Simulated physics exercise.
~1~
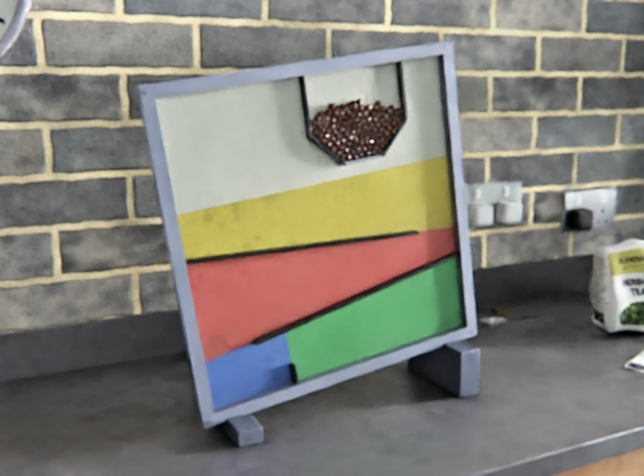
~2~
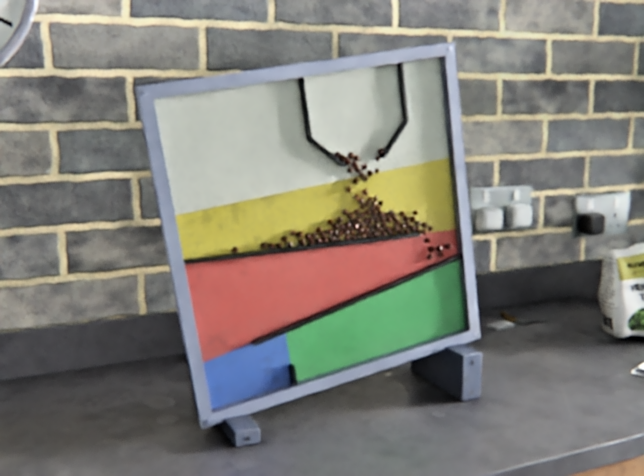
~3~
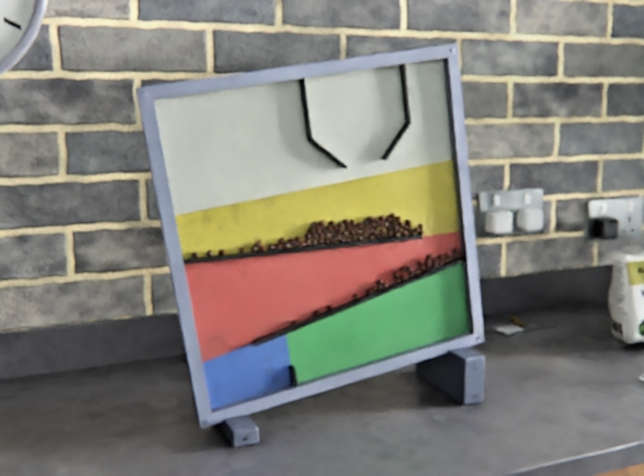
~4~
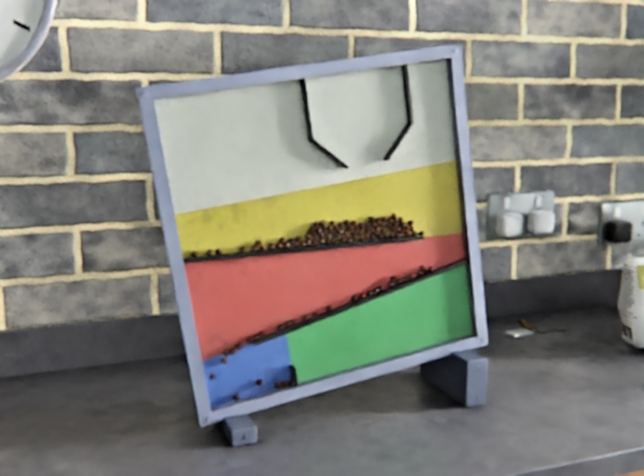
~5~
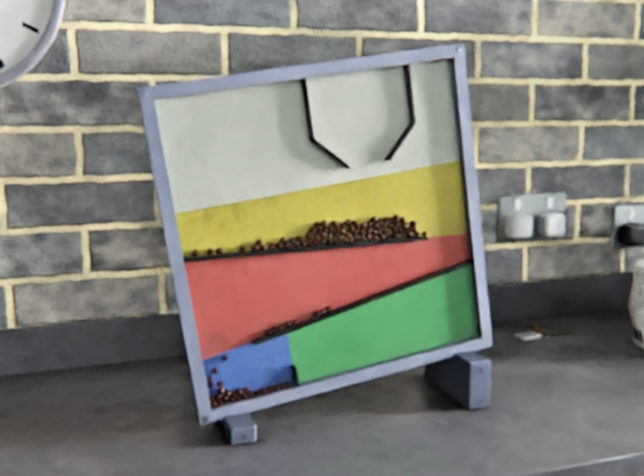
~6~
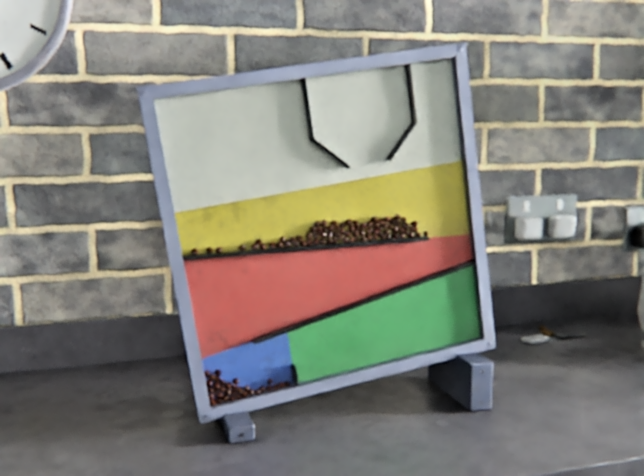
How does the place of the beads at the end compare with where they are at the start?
At the start the beads are all together in the hopper near the top of the case. By the end they are lower and further left overall, with most on the ledge in the yellow section and a smaller pile in the blue section at the bottom left.
